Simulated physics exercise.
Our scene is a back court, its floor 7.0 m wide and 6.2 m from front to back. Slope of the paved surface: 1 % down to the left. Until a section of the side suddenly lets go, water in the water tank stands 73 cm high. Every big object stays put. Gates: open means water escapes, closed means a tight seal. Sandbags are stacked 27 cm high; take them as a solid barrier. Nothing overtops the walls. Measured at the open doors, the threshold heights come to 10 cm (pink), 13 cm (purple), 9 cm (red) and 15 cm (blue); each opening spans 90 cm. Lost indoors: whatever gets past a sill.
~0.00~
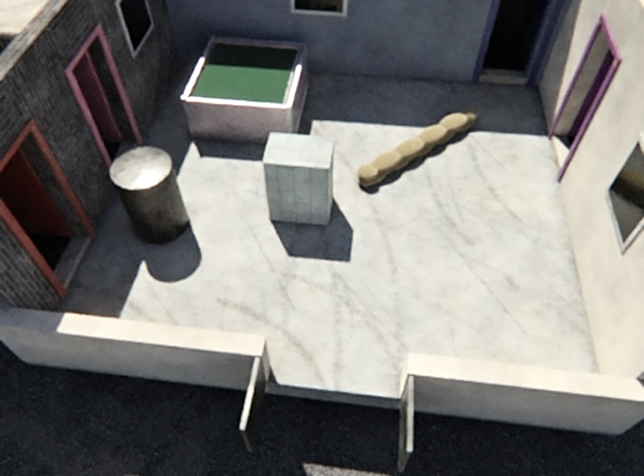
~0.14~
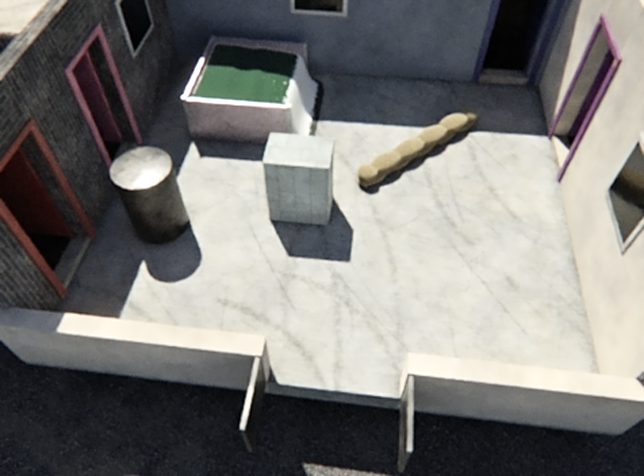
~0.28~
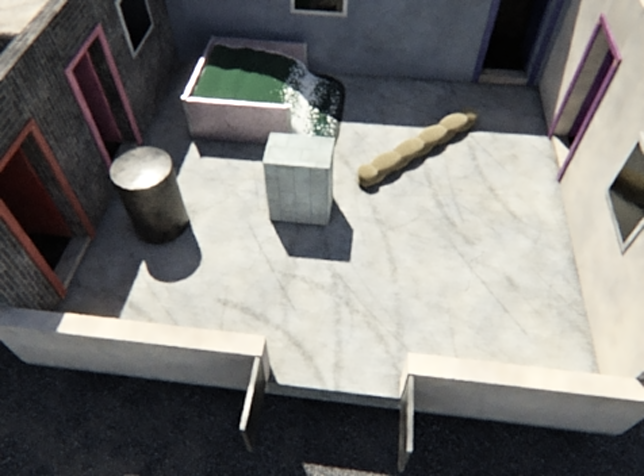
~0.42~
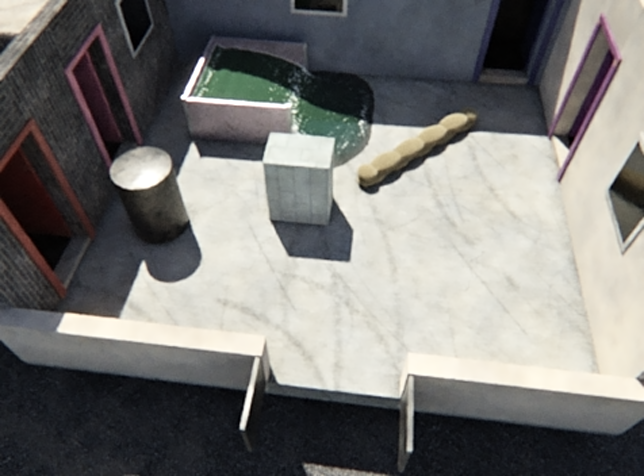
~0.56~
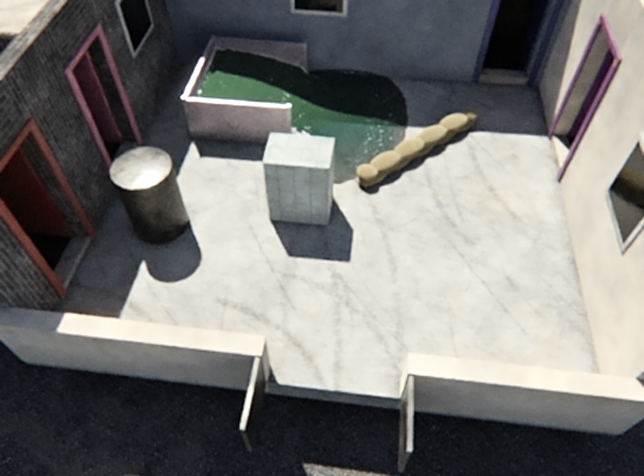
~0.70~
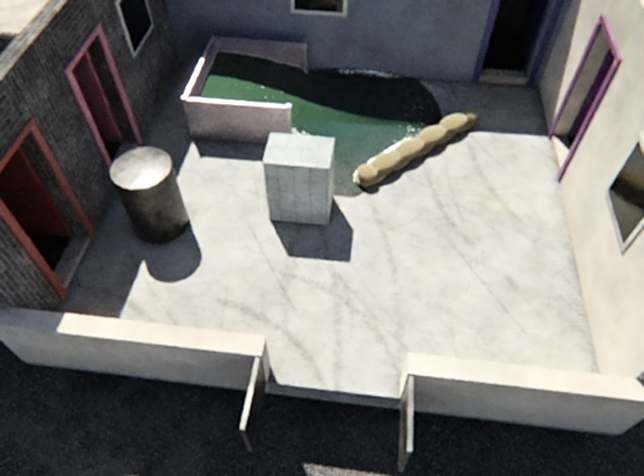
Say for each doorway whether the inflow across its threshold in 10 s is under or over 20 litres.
Outcome: At the pink door it looks set to land under the limit. At the purple door it looks set to land under the limit. At the red door it looks set to land under the limit. At the blue door it looks set to land over the limit.
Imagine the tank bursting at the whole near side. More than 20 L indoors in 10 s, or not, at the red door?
Relative to that limit, red ends up on the high side.
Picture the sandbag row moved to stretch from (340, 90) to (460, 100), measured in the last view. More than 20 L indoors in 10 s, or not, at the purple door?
Compared to the limit, purple goes beyond.
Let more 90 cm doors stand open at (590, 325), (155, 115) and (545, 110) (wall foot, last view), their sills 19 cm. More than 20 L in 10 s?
In that order: Short of it, short of it, beyond it.
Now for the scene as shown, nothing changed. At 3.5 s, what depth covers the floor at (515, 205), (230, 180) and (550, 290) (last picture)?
Approximately 4, 2 and 4 centimetres, going through them in turn.
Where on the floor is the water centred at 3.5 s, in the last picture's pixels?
Its balance point sits around (404, 128).
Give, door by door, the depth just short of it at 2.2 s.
Measured in centimetres, the pink door gives 0, the purple door 4, the red door 0 and the blue door 32.
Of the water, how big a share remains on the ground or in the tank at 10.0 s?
Some 86 in a hundred.
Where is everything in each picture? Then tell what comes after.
The first picture shows still water, 73 cm deep, in the water tank at (249, 74).
In the second picture, water pours out at (297, 101) and has run 1.0 m, to a hidden place; typically 10 cm deep outside, 73 cm at the water tank's back.
In the third picture, water pours out at (297, 102) and has run 1.2 m, to a hidden place; typically 12 cm deep outside, 72 cm at the water tank's back.
In the fourth picture, the front is at a hidden place, 1.5 m from the gap at (297, 104); 2.9 m2 of floor is under water; 65 cm left at the back of the water tank.
In the fifth picture, the front is at (397, 144), 1.9 m from the gap at (297, 104); 4.6 m2 of floor is under water; 62 cm left at the back of the water tank.
In the sixth picture, the front is at (436, 131), 2.5 m from the gap at (297, 104); 5.9 m2 of floor is under water; 59 cm left at the back of the water tank.
After 1.4 s water covers 25 % of the floor and is deepest (34 cm) near (404, 147); pink door not reached, purple door not reached, red door not reached, blue door 8 cm at the sill, 0 L in.
After 2.2 s water covers 30 % of the floor and is deepest (54 cm) near (531, 86); pink door not reached, purple door 4 cm at the sill, 0 L in, red door not reached, blue door 32 cm at the sill, 33 L in.
After 3.5 s water covers 50 % of the floor and is deepest (27 cm) near (521, 85); pink door not reached, purple door 12 cm at the sill, 0 L in, red door not reached, blue door 24 cm at the sill, 109 L in.
After 6.0 s water covers 75 % of the floor and is deepest (15 cm) near (181, 63); pink door 6 cm at the sill, 0 L in, purple door 6 cm at the sill, 0 L in, red door not reached, blue door 8 cm at the sill, 130 L in.
After 10.0 s water covers 95 % of the floor and is deepest (12 cm) near (97, 230); pink door 7 cm at the sill, 0 L in, purple door 2 cm at the sill, 0 L in, red door 10 cm at the sill, 1 L in, blue door 2 cm at the sill, 130 L in.
